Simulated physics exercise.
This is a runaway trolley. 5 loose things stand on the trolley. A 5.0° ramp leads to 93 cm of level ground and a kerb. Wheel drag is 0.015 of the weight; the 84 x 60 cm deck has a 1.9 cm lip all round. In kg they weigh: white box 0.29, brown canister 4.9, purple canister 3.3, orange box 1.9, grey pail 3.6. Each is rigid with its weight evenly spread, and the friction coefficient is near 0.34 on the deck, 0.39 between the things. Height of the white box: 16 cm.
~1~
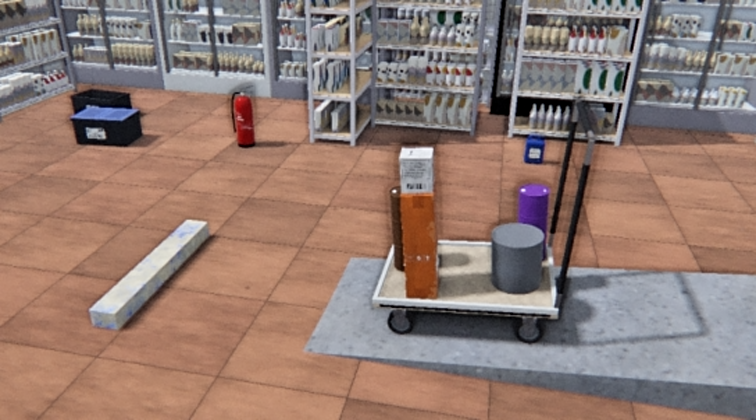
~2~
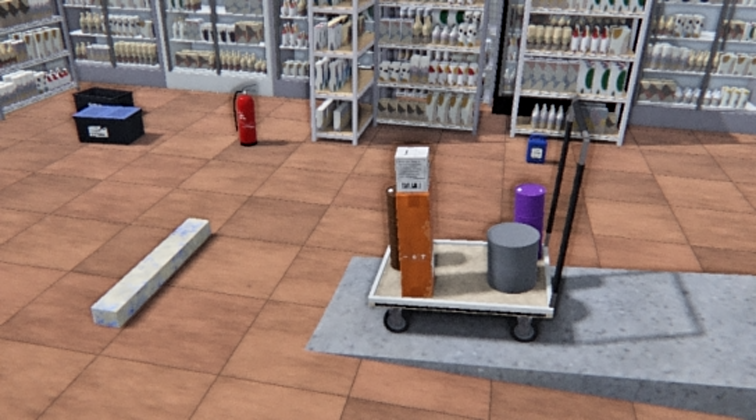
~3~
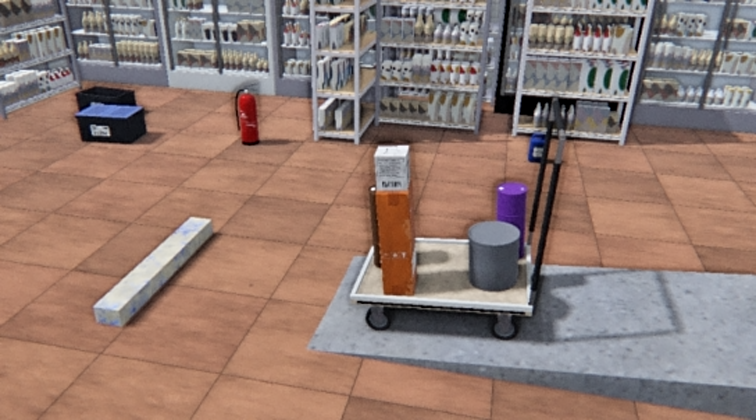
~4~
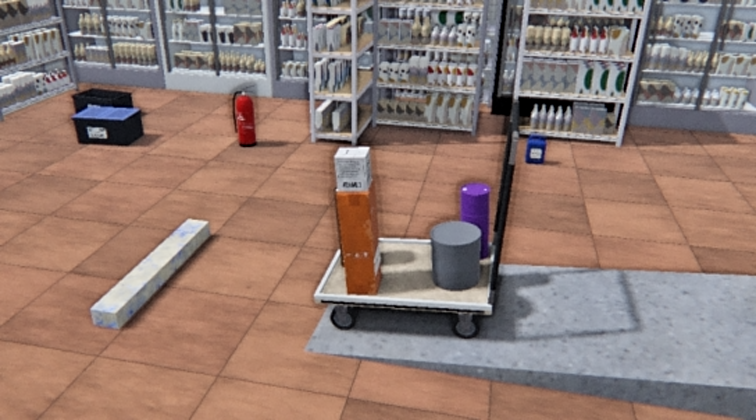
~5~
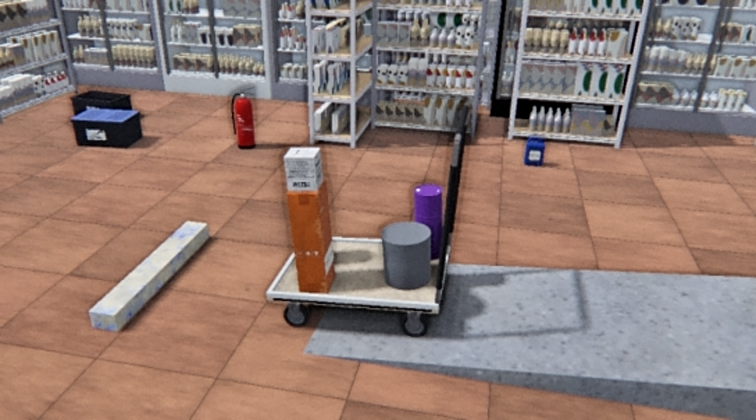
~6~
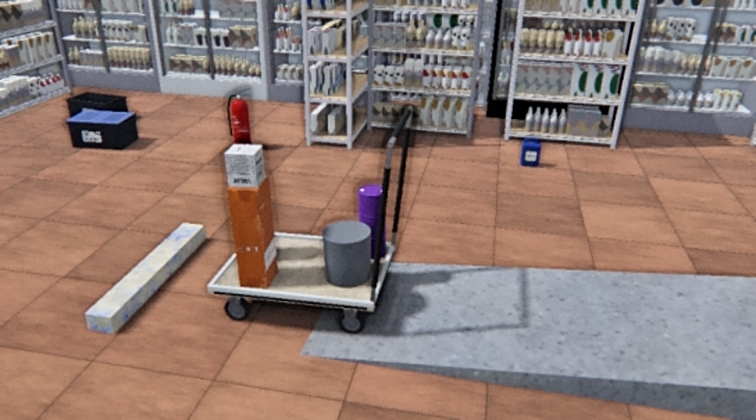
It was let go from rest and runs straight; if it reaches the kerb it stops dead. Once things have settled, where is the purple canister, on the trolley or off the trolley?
The purple canister is still aboard.
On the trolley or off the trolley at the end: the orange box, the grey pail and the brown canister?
The orange box finishes off the trolley; the grey pail is still on the trolley; the brown canister finishes off the trolley.
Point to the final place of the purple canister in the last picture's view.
At about (269, 214).
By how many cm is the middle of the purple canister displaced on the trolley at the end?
Some 10 cm.
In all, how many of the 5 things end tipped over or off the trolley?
3 of them.
Then, 0.60 s later than the last frame, trolley at the kerb; purple canister 6 cm from its spot near (277, 215); brown canister rocked 8° off its seat; white box rocked 4° off its seat.
Then, 0.80 s later than the last frame, trolley at the kerb; white box now off the trolley; purple canister 11 cm from its spot near (269, 214); orange box rocked 19° off its seat.
Then, 1.10 s later than the last frame, trolley at the kerb; brown canister and orange box now off the trolley; purple canister 11 cm from its spot near (269, 214); grey pail 11 cm from its spot.
Then, 1.30 s later than the last frame, trolley at the kerb; purple canister 11 cm from its spot near (269, 214); grey pail 11 cm from its spot.
When it is over, off the trolley, white box, brown canister and orange box; not toppled but over 10 cm from the start, purple canister and grey pail. End places, in pixels of the last picture, purple canister near (269, 214).
